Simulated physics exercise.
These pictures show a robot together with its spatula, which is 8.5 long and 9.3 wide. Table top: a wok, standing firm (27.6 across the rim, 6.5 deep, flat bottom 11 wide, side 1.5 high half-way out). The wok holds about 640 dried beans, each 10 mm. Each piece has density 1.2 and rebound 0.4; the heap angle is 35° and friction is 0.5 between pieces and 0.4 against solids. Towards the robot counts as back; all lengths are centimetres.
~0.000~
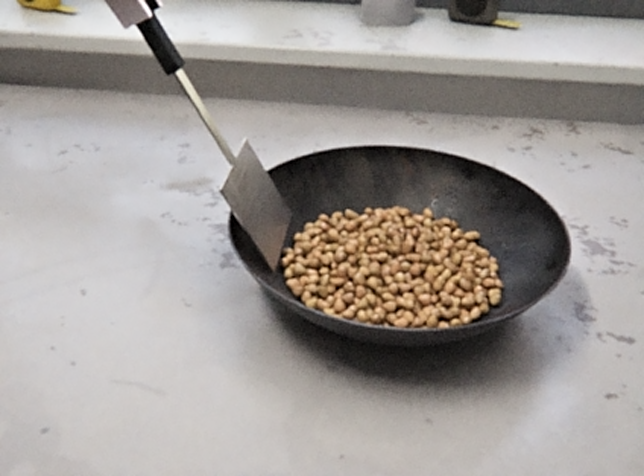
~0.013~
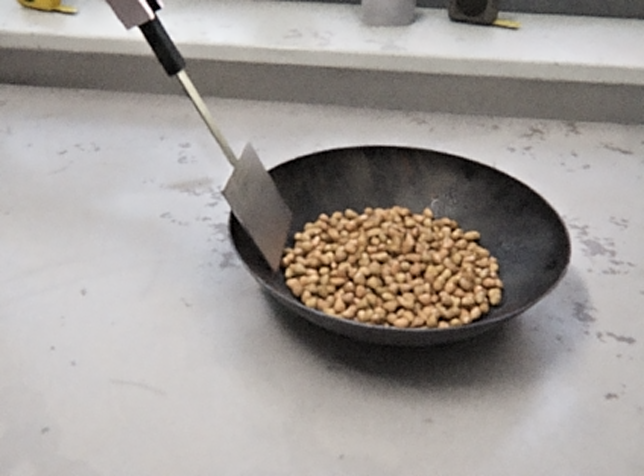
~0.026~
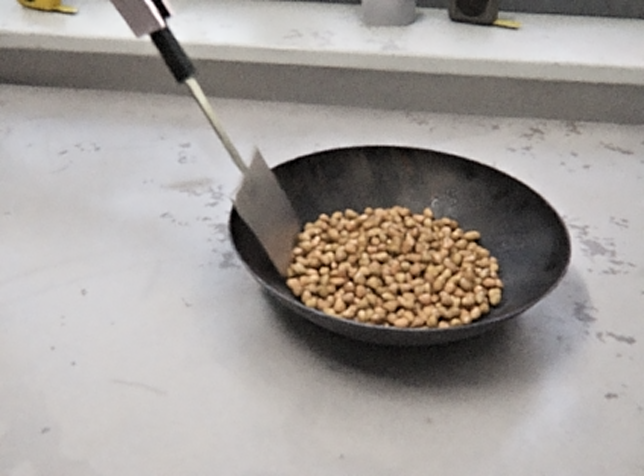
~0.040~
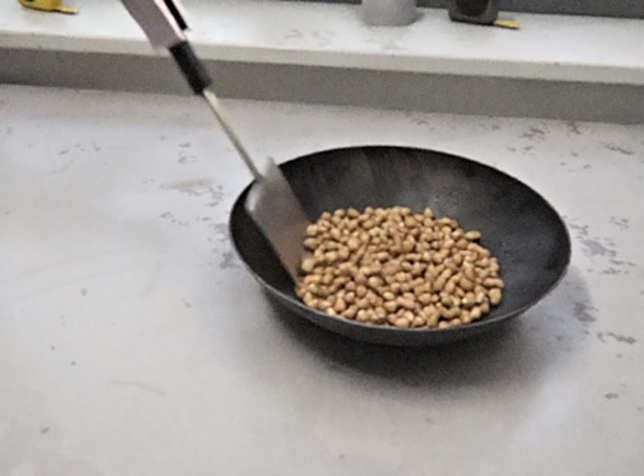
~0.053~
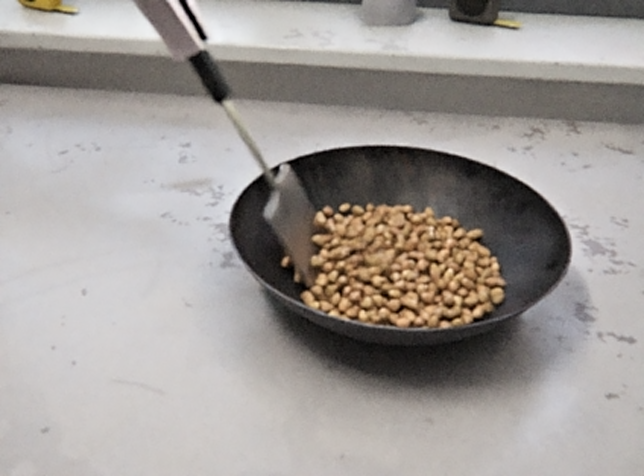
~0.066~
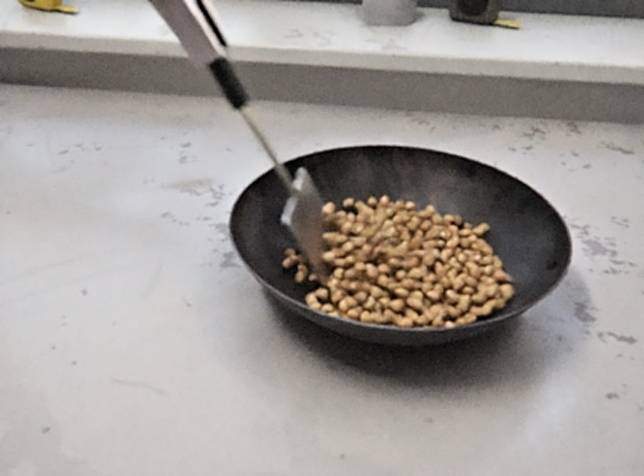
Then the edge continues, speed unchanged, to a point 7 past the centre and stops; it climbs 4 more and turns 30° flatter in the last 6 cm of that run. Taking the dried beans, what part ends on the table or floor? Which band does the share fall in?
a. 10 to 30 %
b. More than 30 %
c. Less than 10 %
10 to 30 %.
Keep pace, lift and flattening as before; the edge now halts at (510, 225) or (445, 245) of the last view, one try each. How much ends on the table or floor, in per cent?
Roughly 35 and 5 per cent.
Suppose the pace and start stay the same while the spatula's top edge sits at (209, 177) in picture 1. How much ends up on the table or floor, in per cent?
I'd estimate around 15 per cent.
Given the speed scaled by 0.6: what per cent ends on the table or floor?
Around 0 percent would finish on the table or floor.
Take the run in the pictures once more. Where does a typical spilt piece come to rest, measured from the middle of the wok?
It's around 26 cm.
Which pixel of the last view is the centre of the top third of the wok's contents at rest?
Pixel estimate: About (497, 259).
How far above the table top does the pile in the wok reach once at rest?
Top of the heap: Roughly 6.0 cm above the table top.
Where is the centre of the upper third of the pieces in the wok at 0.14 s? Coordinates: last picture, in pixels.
It is centred close to (455, 247).
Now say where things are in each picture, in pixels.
Spatula top edge at (233, 162), sloping 62°; upper third of the load around (390, 259), from x 285 to 495, top at y 210; 641 in the wok, in the first picture.
Spatula top edge at (235, 163), sloping 62°; upper third of the load around (390, 259), from x 285 to 495, top at y 210, in the second picture.
Spatula top edge at (244, 170), sloping 62°; upper third of the load around (390, 259), from x 285 to 495, top at y 210, in the third picture.
Spatula top edge at (260, 180), sloping 62°; upper third of the load around (391, 258), from x 285 to 495, top at y 210, in the fourth picture.
Spatula top edge at (277, 188), sloping 62°; upper third of the load around (391, 256), from x 285 to 500, top at y 210, in the fifth picture.
Spatula top edge at (294, 194), sloping 62°; upper third of the load around (396, 253), from x 285 to 510, top at y 200; 641 in the wok, in the sixth picture.
After 0.10 s, sloping 62°, highest piece 10 above the table; 641 in the wok.
After 0.14 s, sloping 52°, highest piece 13 above the table; 640 in the wok, 1 on the blade or in flight.
After 0.35 s, sloping 32°, highest piece 10 above the table; 533 in the wok, 46 on the table or floor, 62 on the blade or in flight.
After 1.40 s, sloping 32°, highest piece 6 above the table; 533 in the wok, 108 on the table or floor.
At rest, 533 in the wok, 108 on the table or floor. That is 17 % on the table or floor.
